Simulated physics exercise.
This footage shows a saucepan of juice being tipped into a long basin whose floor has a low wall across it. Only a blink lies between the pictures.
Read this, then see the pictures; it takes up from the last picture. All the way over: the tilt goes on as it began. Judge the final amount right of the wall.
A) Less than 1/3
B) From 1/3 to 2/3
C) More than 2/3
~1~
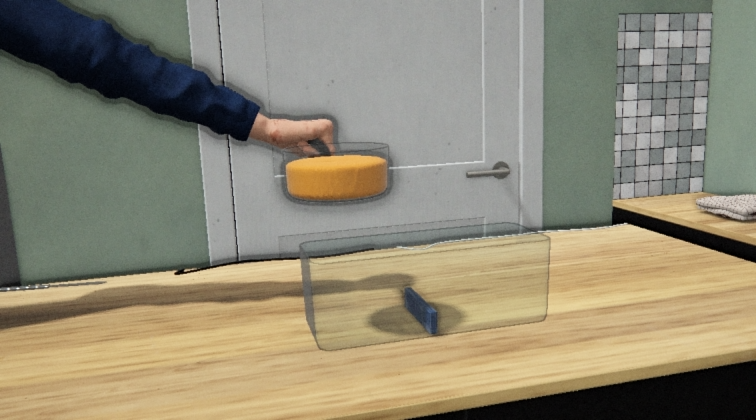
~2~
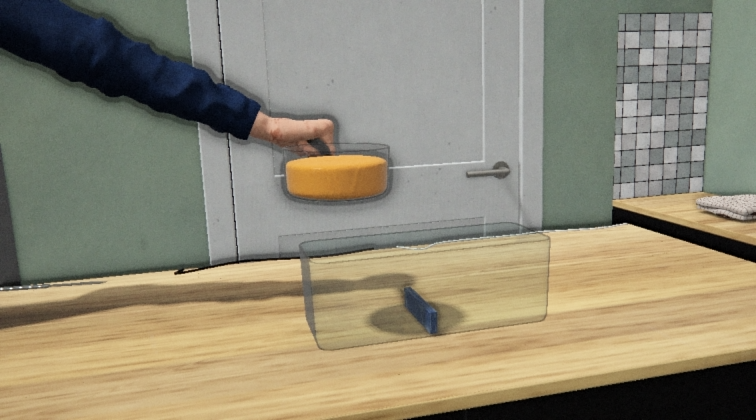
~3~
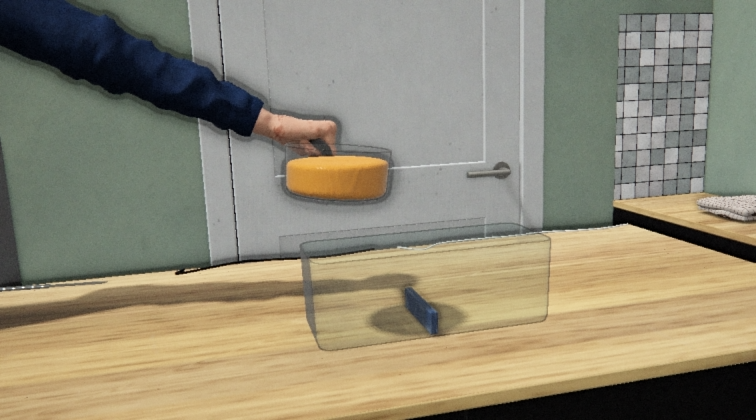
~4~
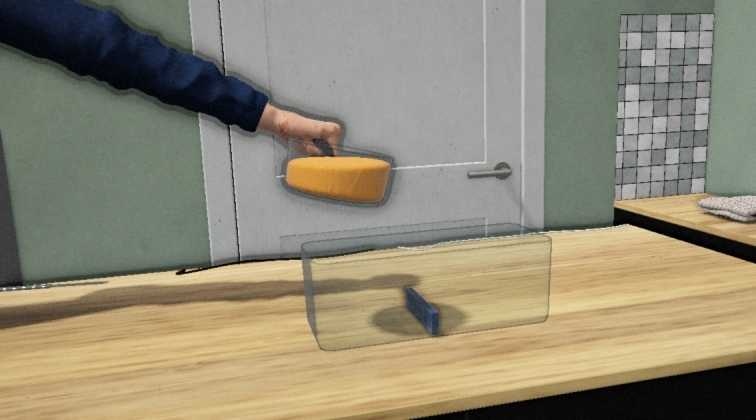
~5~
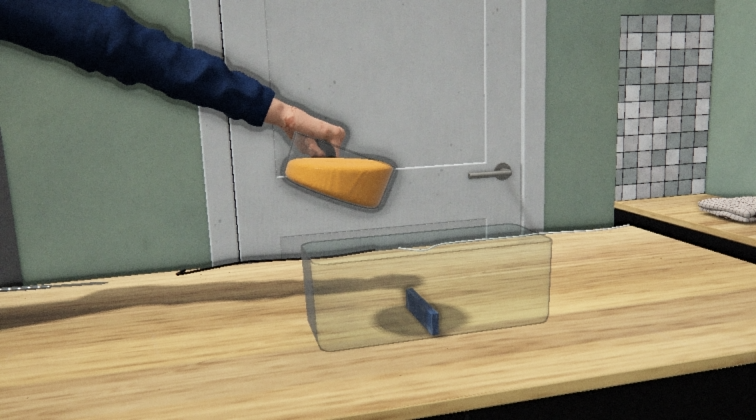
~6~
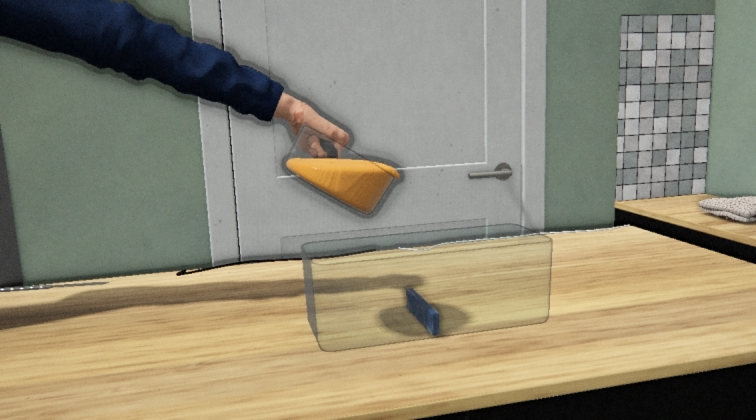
From 1/3 to 2/3 (B).
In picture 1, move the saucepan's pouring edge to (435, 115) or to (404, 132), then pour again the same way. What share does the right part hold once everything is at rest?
85 %, then 70 %.
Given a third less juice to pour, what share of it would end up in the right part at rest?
35 per cent or so.
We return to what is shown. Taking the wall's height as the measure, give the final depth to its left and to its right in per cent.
Left 50 per cent, right 50.
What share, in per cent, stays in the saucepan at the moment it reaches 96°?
Roughly 20 percent remains at that point.
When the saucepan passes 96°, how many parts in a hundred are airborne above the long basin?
Around 30 %.
A moment on, the saucepan is tipped on its side and 19 per cent is still to pour, 16 is left of the wall and 33 right of it.
Next, the saucepan is tipped right over and 3 per cent is still to pour, 43 is left of the wall and 51 right of it.
Then the saucepan is tipped right over and 0 per cent is still to pour, 48 is left of the wall and 50 right of it.
Later the saucepan is tipped right over and 0 per cent is still to pour, 48 is left of the wall and 51 right of it.
In the end 48 per cent lies left of the wall, 51 right of it and 1 outside.
